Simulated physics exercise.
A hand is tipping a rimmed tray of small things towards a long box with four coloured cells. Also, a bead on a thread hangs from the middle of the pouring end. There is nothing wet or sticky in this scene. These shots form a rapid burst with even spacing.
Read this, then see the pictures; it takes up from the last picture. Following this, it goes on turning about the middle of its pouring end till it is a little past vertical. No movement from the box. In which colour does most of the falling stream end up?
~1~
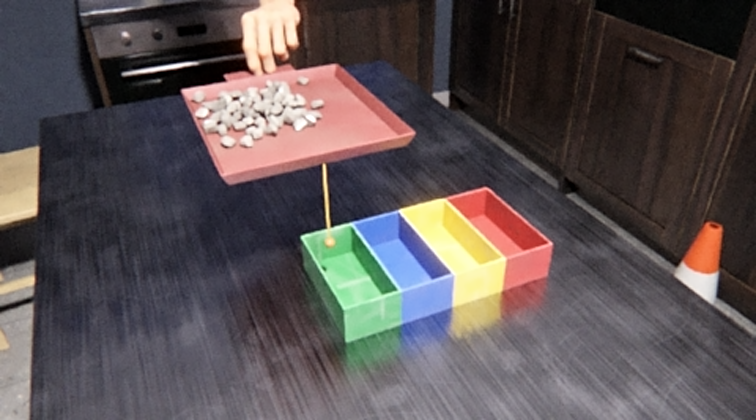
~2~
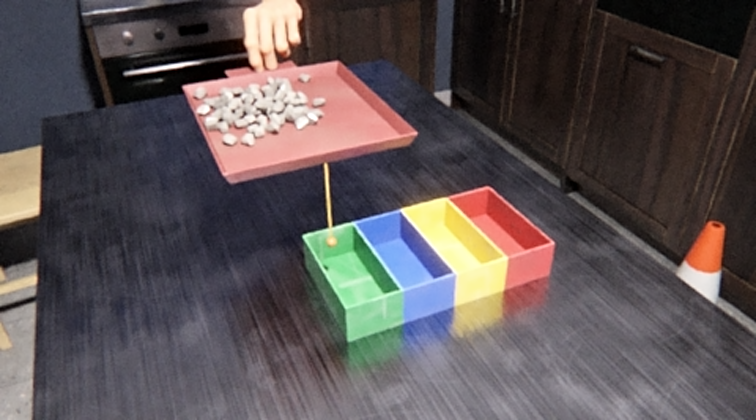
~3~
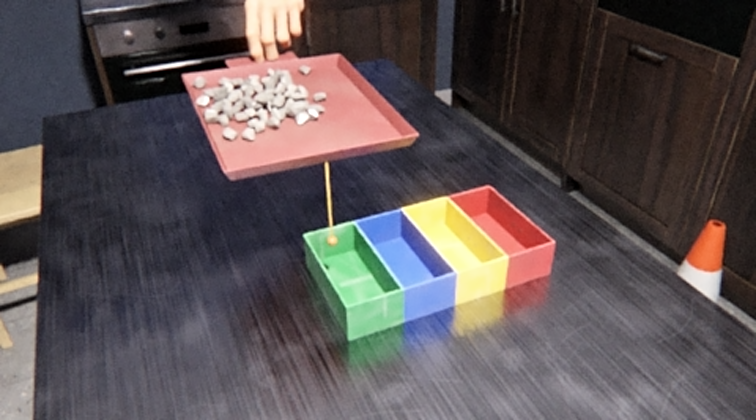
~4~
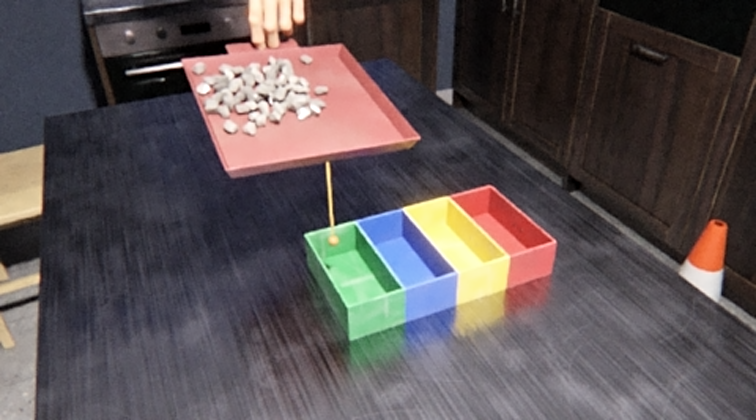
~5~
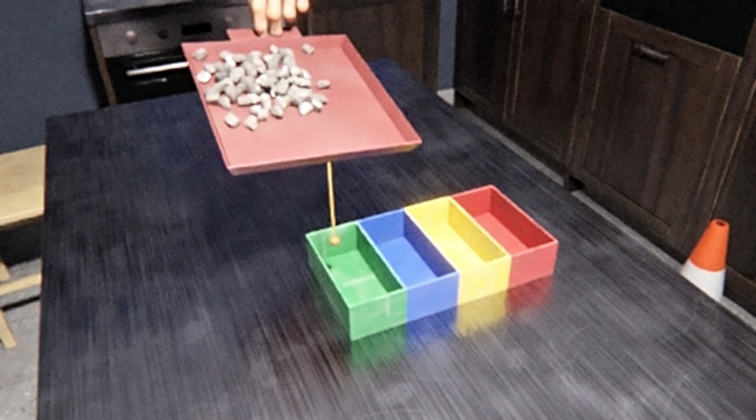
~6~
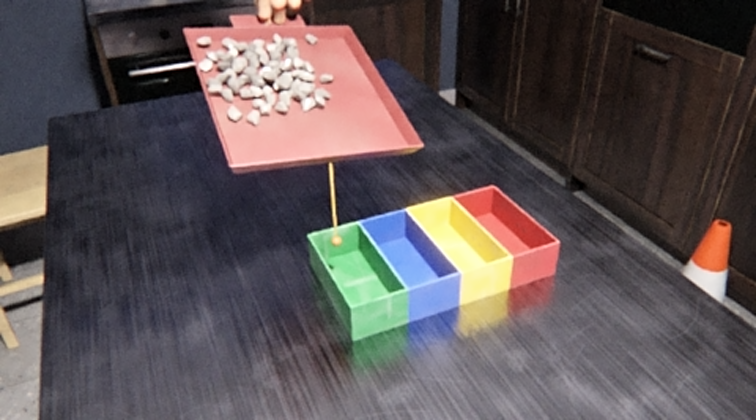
Most of the stream ends up in the blue cell.
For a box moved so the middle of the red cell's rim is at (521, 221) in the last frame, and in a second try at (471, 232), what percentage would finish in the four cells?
About 100 per cent, then about 100 per cent.
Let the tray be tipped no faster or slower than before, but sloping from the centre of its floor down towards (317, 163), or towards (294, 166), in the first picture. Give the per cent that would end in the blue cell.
10 % and 0 %.
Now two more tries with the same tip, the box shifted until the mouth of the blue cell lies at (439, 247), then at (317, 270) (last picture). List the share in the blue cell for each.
Trial 1 50%, trial 2 0%.
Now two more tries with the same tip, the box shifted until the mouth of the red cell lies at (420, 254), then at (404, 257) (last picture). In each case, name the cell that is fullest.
Red, then red.
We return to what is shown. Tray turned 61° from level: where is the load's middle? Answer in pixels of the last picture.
Close to (386, 153).
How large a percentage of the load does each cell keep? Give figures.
Green cell: 10 per cent; blue cell: 60 per cent; yellow cell: 20 per cent; red cell: 0 per cent.
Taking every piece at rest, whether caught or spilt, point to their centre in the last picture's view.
Roughly pixel (422, 277).
Soon, tray tipped steeply; about two thirds on the tray; a stray few in the yellow cell; about a quarter falling or outside the box.
A while on, tray tipped right over; a stray few on the tray; about half in the blue cell; about a quarter in the yellow cell; a small part in the green cell; a small part falling or outside the box.
Towards the end, tray tipped past a quarter turn; about two thirds in the blue cell; about a quarter in the yellow cell; a small part in the green cell; a stray few falling or outside the box.
Finally, tray tipped past a quarter turn; about two thirds in the blue cell; about a quarter in the yellow cell; a small part in the green cell; none in the red cell; a stray few outside the box.
